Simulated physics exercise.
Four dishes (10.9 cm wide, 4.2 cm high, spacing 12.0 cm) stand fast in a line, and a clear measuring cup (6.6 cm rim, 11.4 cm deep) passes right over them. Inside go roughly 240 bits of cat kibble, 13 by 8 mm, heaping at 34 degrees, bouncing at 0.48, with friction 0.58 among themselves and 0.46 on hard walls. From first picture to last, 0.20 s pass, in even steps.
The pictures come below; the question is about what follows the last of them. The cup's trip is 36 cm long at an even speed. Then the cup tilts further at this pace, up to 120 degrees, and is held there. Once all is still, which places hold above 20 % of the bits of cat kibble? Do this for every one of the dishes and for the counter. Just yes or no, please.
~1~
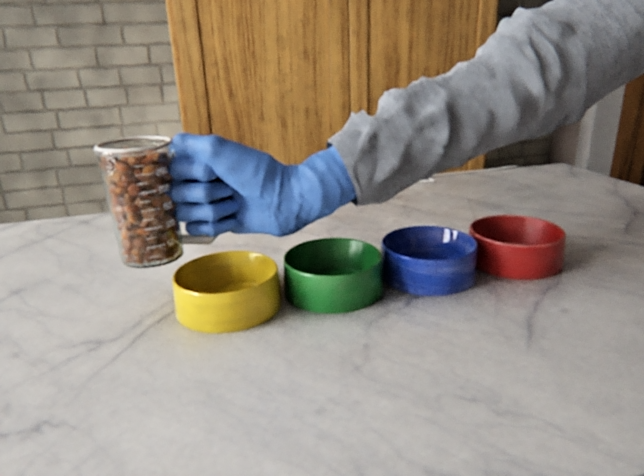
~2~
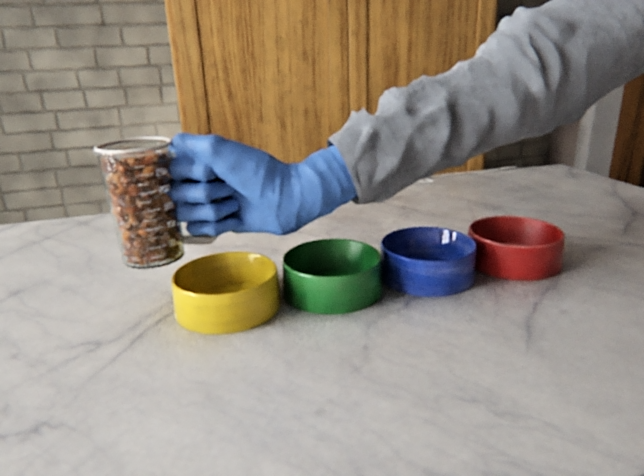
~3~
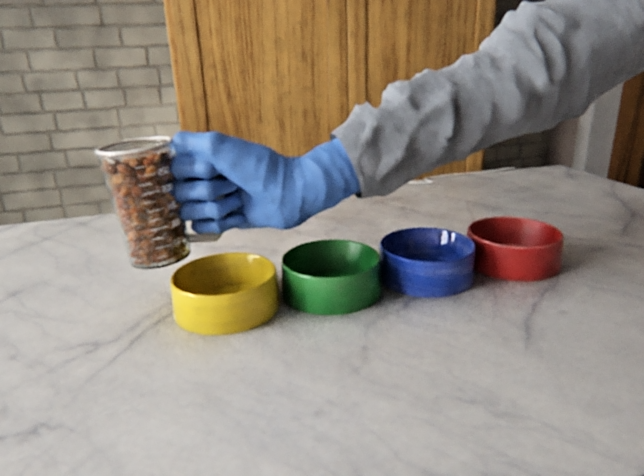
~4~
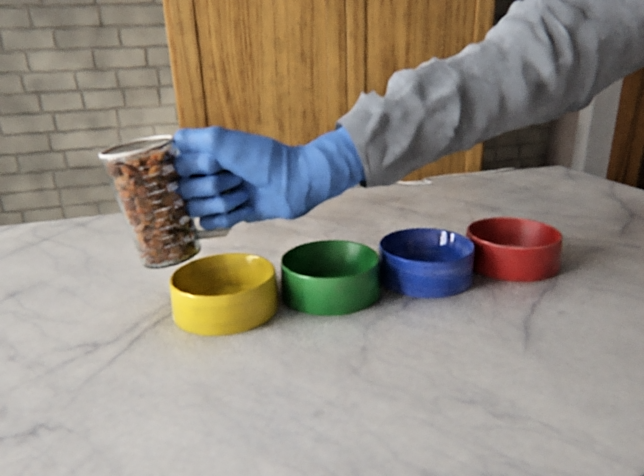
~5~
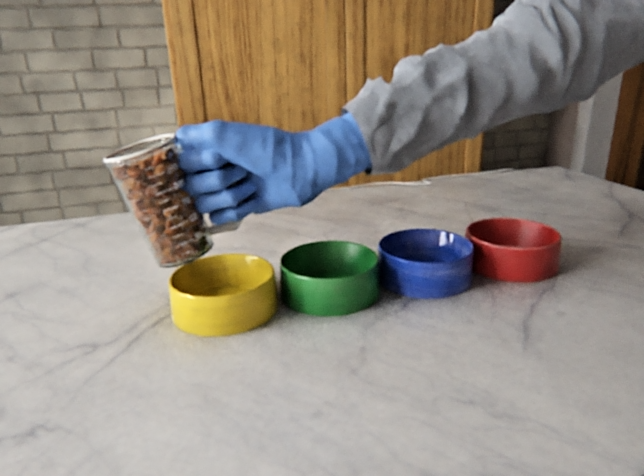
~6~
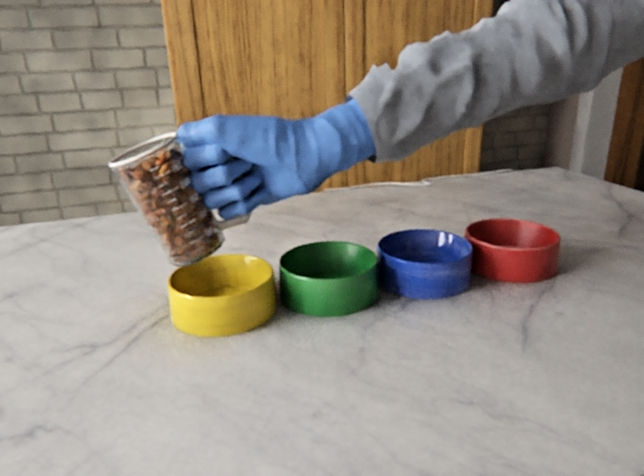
In short: Red no, blue no, green yes, yellow no, counter no.
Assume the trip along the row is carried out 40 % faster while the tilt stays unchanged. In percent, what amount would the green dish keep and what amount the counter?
Green 30; counter 10.
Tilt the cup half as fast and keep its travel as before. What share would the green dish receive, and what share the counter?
In that case the green dish gets 10 and the counter gets 0.
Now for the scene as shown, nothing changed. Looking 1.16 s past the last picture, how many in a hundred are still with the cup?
Some 15 per cent of the load.
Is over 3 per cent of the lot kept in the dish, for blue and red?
Well, blue gets a tick and red gets a cross.
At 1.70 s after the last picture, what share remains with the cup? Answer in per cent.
Roughly 0 per cent of the load.
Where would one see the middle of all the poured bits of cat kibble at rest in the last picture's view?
Centre at rest, approx.: (329, 280) px.
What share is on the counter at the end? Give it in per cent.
Estimate: Close to 10 %.
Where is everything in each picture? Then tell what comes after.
The first frame shows cup at (144, 202), tilt 0 degrees, lip at (97, 147), moved 0.0 cm; middle of the pieces at (150, 208); yellow dish at (226, 271); green dish at (332, 256); blue dish at (429, 242); red dish at (516, 230).
The second frame shows cup at (145, 203), tilt 1 degrees, lip at (96, 148), moved 0.1 cm; middle of the pieces at (151, 209).
The third frame shows cup at (149, 203), tilt 4 degrees, lip at (98, 151), moved 0.6 cm; middle of the pieces at (155, 209).
The fourth frame shows cup at (155, 203), tilt 8 degrees, lip at (101, 154), moved 1.3 cm; middle of the pieces at (162, 208).
The fifth frame shows cup at (164, 202), tilt 14 degrees, lip at (106, 159), moved 2.2 cm; middle of the pieces at (171, 207).
The sixth frame shows cup at (172, 202), tilt 19 degrees, lip at (111, 164), moved 3.1 cm; middle of the pieces at (180, 206); yellow dish at (221, 275); green dish at (328, 259); blue dish at (424, 246); red dish at (512, 233).
Then, 0.70 s after the last picture, tilt 113 degrees; cup holds 90 %, yellow 10 %.
Then, 1.16 s after the last picture, tilt 120 degrees; cup holds 15 %, green 70 %, yellow 10 %.
Then, 1.70 s after the last picture, tilt 120 degrees; cup holds 0 %, blue 10 %, green 75 %, yellow 10 %.
In the end, red 0 %, blue 10 %, green 75 %, yellow 10 %, counter 10 %.
